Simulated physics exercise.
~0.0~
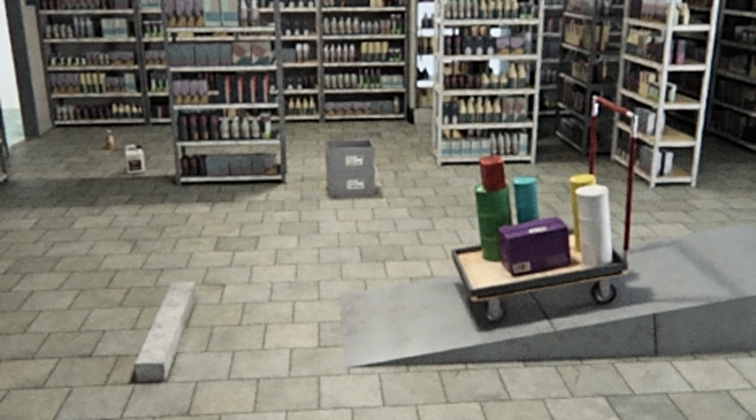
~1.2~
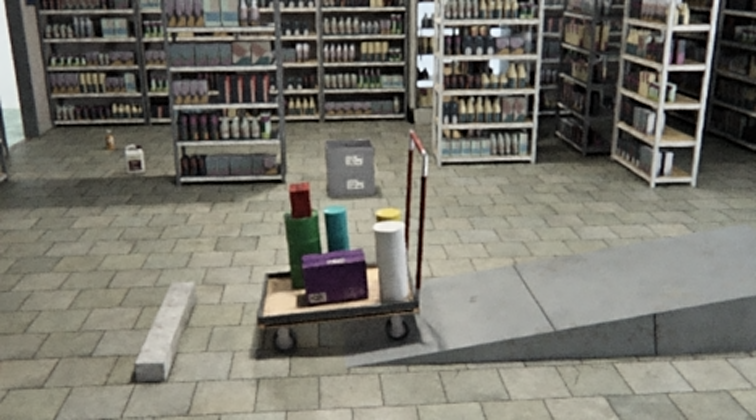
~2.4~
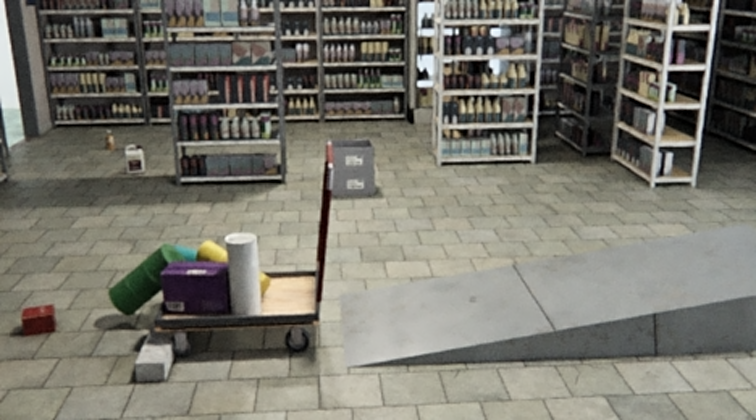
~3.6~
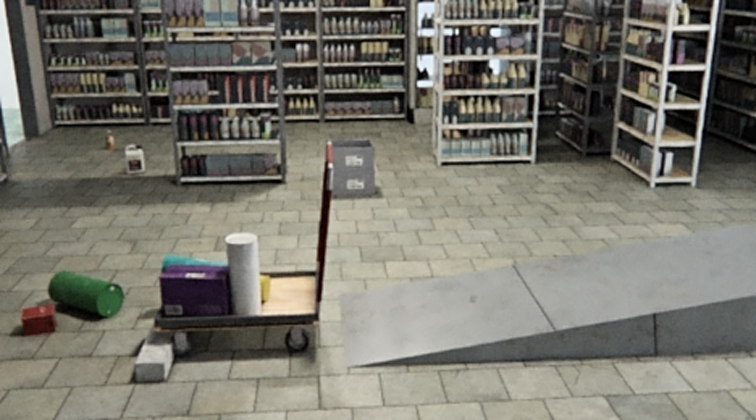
In a storeroom, a loaded trolley rolls down a ramp, hits a kerb and spills two items.
